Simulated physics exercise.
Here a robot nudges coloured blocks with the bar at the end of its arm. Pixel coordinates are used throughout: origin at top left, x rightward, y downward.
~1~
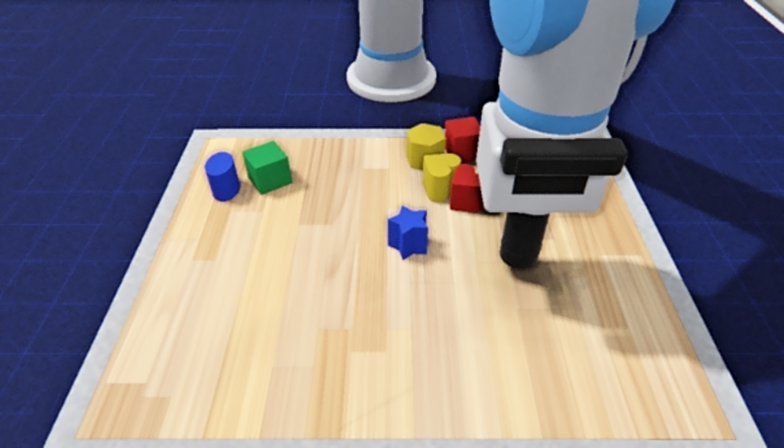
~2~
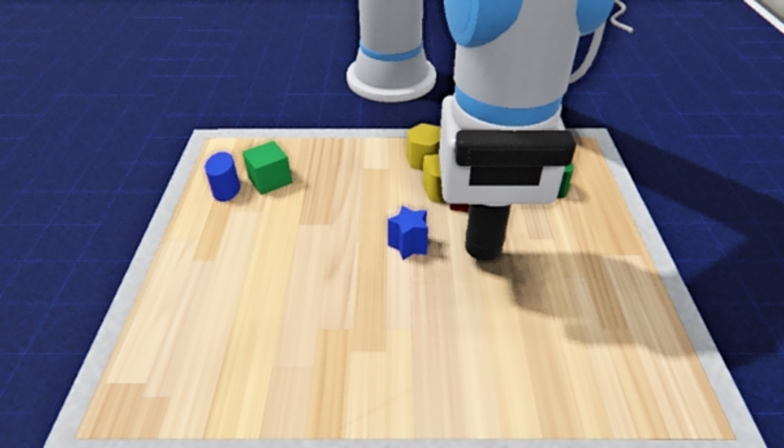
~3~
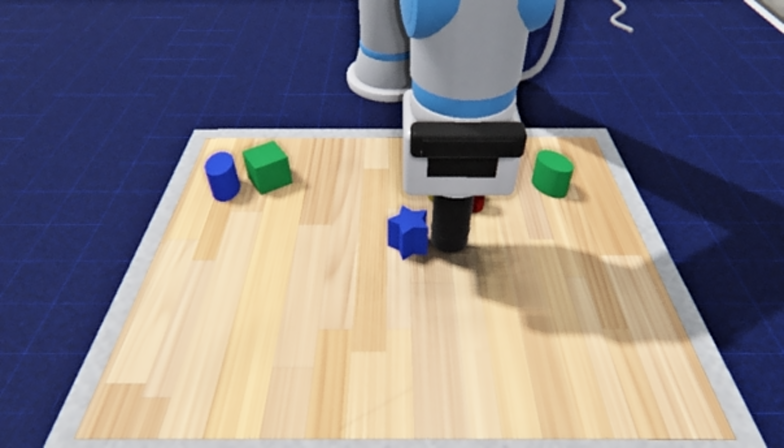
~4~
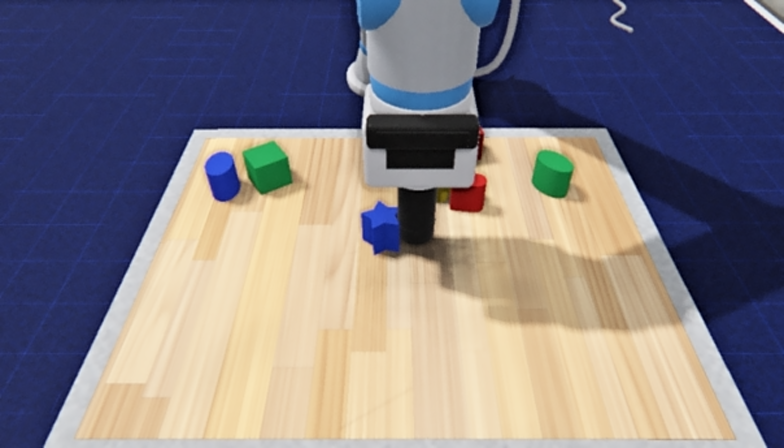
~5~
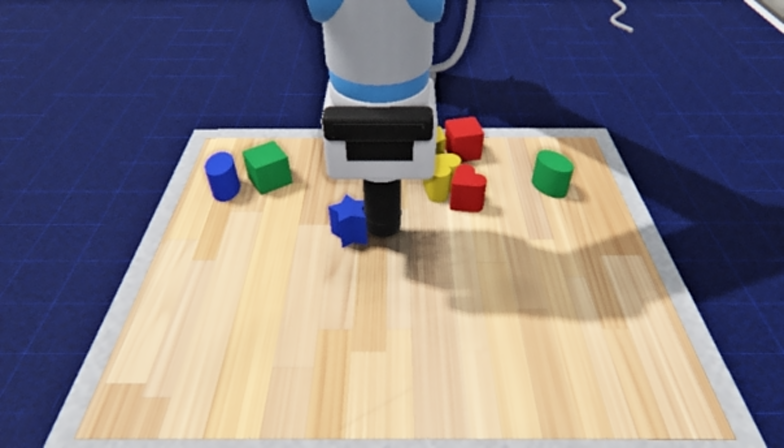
At first, a robot arm holds its dark bar to the right of a blue star-shaped block on a wooden board, with other coloured blocks near the far edge. The bar slides left until it meets the star, then pushes it a short way left and slightly back.
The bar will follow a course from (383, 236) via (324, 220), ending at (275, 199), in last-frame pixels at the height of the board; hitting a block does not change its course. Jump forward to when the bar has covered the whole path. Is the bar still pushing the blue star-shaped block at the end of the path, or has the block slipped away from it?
Beside or behind, I predict.
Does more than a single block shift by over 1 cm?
No.
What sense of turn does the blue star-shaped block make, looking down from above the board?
It turns round anticlockwise.
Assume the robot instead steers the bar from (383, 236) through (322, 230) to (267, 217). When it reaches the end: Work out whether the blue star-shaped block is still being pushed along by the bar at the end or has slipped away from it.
At the end of the path, the bar is still pushing the blue star-shaped block ahead of it.
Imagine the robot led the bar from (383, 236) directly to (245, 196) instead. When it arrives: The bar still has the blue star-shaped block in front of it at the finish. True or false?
False.
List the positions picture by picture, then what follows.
Lower end of the bar (518, 256), tops of blocks, blue elliptical block (219, 163), green square block (265, 154), blue star-shaped block (410, 218), in the first picture.
Bar (483, 249), blocks as before, in the second picture.
Bar (449, 241), blocks as before, in the third picture.
Bar (416, 233), blue star-shaped block (383, 214), in the fourth picture.
Bar (383, 226), blue elliptical block (219, 163), green square block (265, 154), blue star-shaped block (350, 207), in the fifth picture.
The first path, step by step. One third of the way, bar (342, 215); blue star-shaped block (307, 200).
Two thirds of the way, bar (304, 203); blue star-shaped block (272, 197), turned 35° anticlockwise.
At the end, bar (272, 188); blue elliptical block not moved; green square block (263, 152); blue star-shaped block (262, 196), turned 75° anticlockwise.
